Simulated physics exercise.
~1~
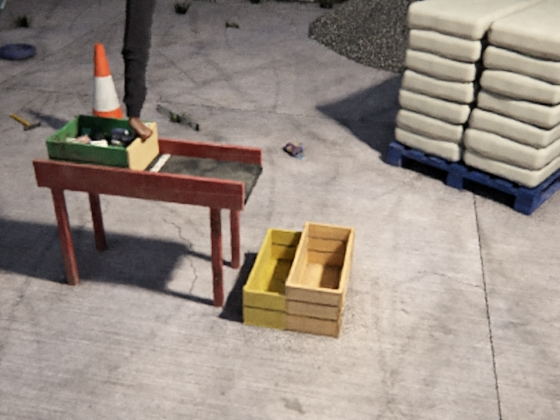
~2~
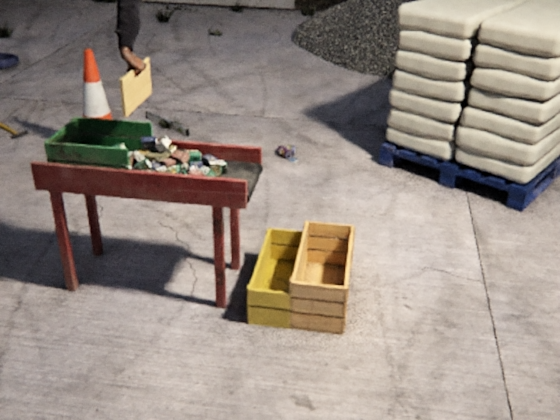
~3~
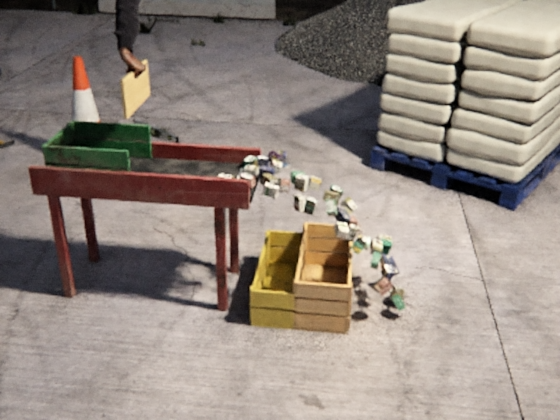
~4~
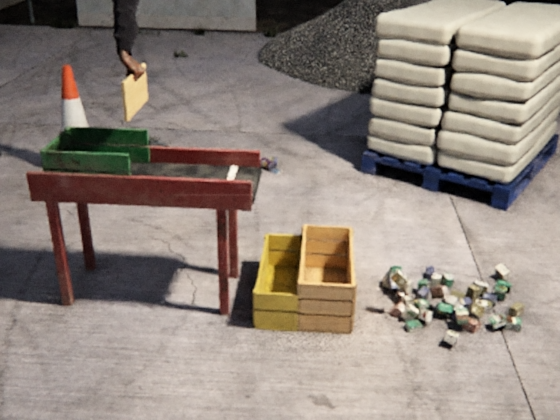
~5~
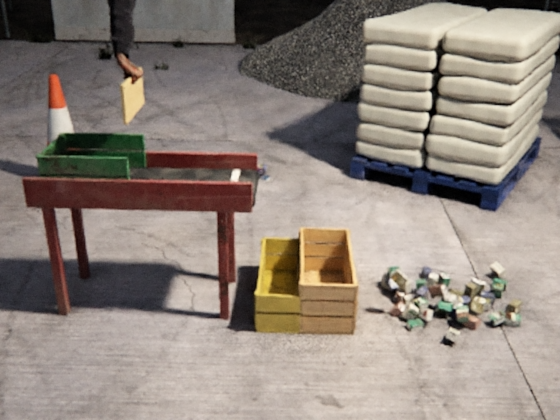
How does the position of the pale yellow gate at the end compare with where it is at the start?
At the start the gate stands upright at the right end of the green pen, closing it off. At the end it is still upright but is held by the hand in the air above the pen, leaving that end open.
We see a hand lift a pale yellow gate from a green pen on a red-sided belt table, releasing small cartons that ride right, fly off the end over the yellow bin and wooden tote, and finish scattered on the ground beyond the tote, leaving both containers empty.
